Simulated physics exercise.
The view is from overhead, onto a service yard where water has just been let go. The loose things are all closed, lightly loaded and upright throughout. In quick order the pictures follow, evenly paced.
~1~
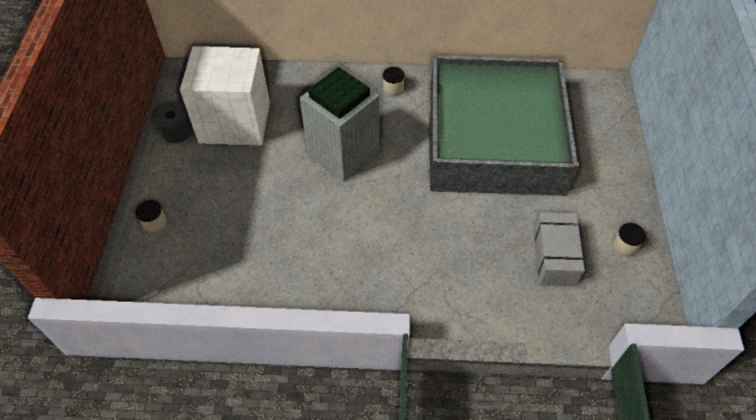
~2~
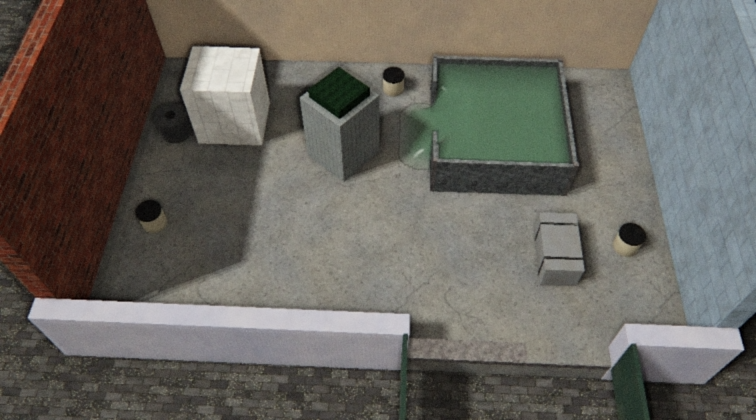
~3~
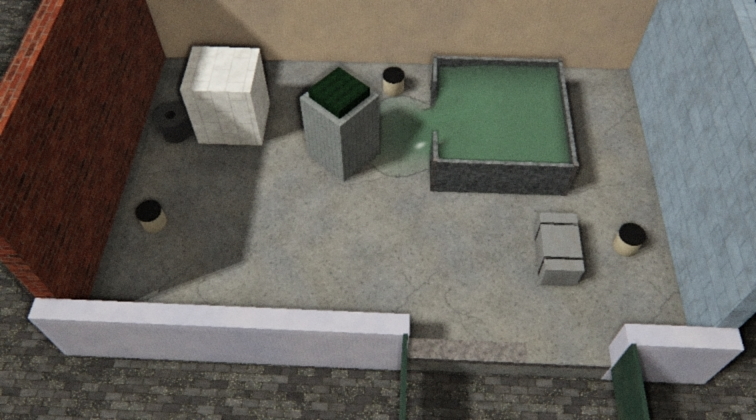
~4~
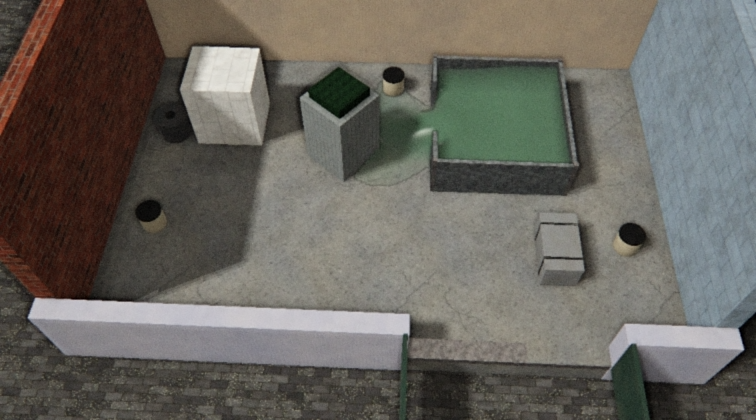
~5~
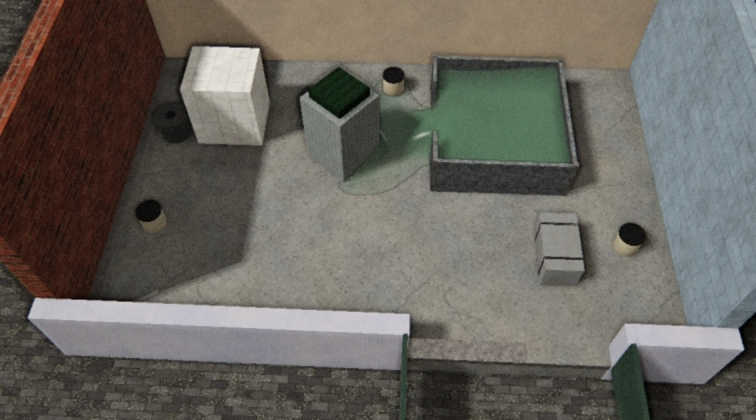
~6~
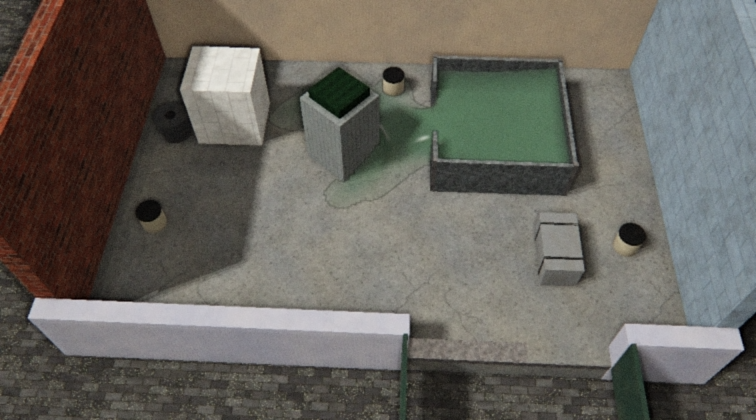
At the start, green water fills a stone-walled tank in a walled yard with pails, a white block and a grey planter standing around it. Water then pours through the tank's left side, spreads to the planter and creeps around its front, while the pails and other objects stay in place.
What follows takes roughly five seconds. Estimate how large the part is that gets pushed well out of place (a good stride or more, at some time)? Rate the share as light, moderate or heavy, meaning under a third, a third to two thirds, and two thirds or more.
Moderate.
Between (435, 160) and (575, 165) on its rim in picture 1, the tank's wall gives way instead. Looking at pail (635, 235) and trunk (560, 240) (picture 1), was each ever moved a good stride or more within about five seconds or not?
Lab note - in sequence: Made it that far; made it that far.
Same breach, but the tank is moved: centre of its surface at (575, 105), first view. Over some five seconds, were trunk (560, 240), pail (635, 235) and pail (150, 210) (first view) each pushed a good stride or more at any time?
One after the other: Less than that, no, moved that far.
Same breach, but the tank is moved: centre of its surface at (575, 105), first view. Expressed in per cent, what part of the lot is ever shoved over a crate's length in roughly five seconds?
I'd put it at around 60 per cent.
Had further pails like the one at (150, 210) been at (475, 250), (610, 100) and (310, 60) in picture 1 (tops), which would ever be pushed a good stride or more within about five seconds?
Results - 1: Doesn't go far; 2: Doesn't go far; 3: Ends up far away.
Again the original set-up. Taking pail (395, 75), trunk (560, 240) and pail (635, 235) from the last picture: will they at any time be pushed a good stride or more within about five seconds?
Here's how it goes one after another: Remained close, remained close and remained close.
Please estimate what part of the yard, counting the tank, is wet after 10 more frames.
Close to 50 per cent, tank included.
A moment on, 0 of 5 are well off their spots; 0 afloat.
Next, 0 of 5 are well off their spots; 0 afloat.
Later, 0 of 5 are well off their spots; 0 afloat.
In the end, 2 of 5 are well off their spots, and 2 have been at some point; 1 afloat.
